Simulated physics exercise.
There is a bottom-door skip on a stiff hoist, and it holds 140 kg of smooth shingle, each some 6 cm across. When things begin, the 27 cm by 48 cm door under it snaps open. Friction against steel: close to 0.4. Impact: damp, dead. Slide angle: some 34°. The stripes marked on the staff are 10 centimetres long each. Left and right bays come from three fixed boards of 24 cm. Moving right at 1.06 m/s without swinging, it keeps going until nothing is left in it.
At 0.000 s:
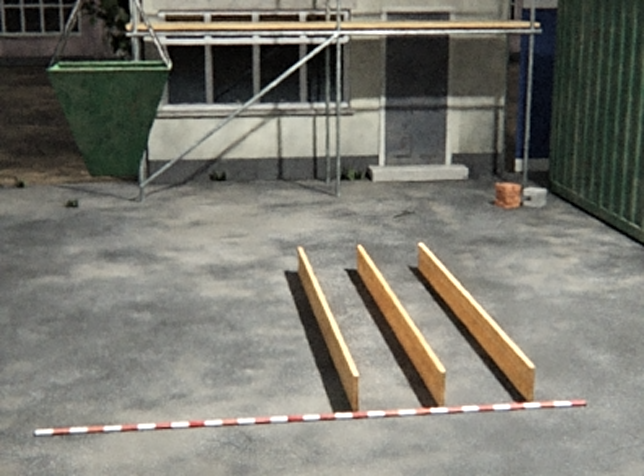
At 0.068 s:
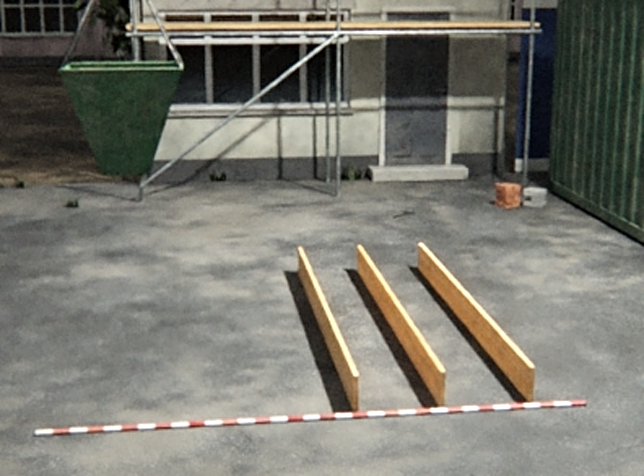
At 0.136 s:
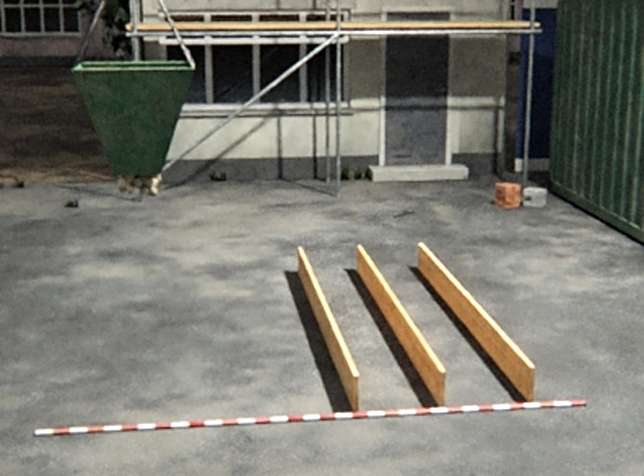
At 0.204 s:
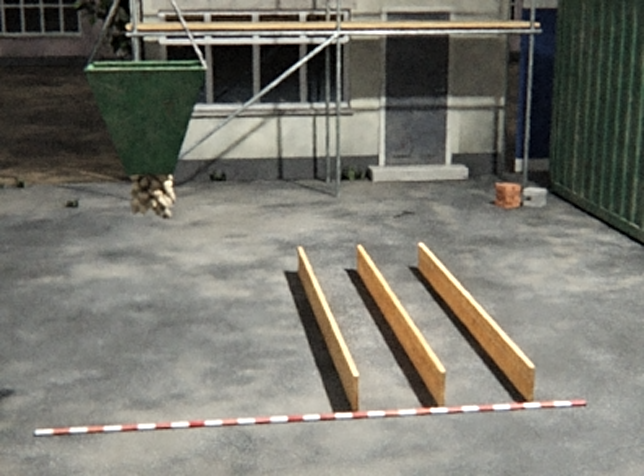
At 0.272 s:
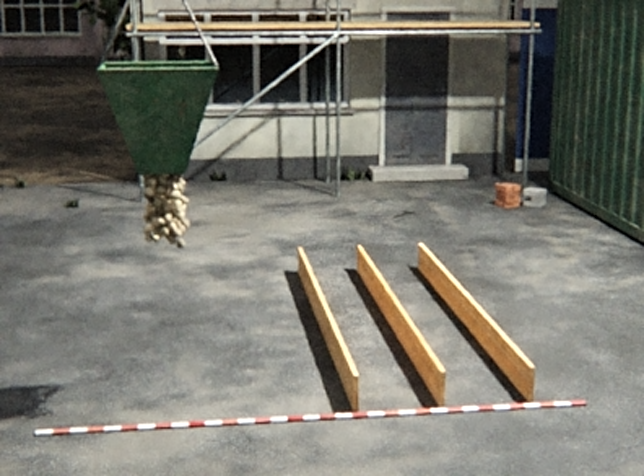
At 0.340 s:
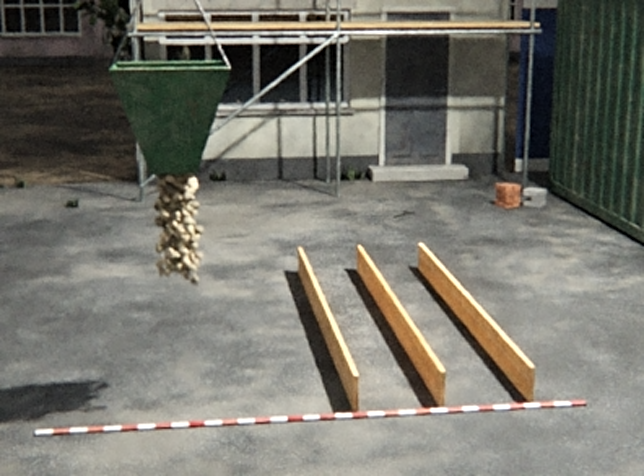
The clip shows a green skip hanging above a paved yard, moving slowly right in front of scaffolding, as pale stones begin pouring from its underside in a lengthening stream, while three upright wooden boards stay still nearby.
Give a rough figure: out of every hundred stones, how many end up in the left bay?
About 0 out of every hundred.
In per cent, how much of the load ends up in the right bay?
About 0 per cent.
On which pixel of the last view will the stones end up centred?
Pixel position of the middle approx (274, 375).
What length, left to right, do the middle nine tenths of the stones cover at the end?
It spans roughly 90 centimetres.
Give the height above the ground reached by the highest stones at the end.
Some 16 cm up.
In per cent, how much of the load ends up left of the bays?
Share: About 100 %.
After 0.7 s, 5 % in the bottom-door skip, 95 % falling or lying left of the bays; the stones farthest right are at (277, 376).
After 1.1 s, 0 % in the bottom-door skip, 100 % falling or lying left of the bays; the stones farthest right are at (337, 371).
After 1.7 s, 0 % in the bottom-door skip, 100 % falling or lying left of the bays; the stones farthest right are at (341, 380).
After 2.6 s, 0 % in the bottom-door skip, 100 % falling or lying left of the bays; the stones farthest right are at (341, 380).
After 4.5 s, 0 % in the bottom-door skip, 100 % left of the bays; the stones farthest right are at (341, 380).
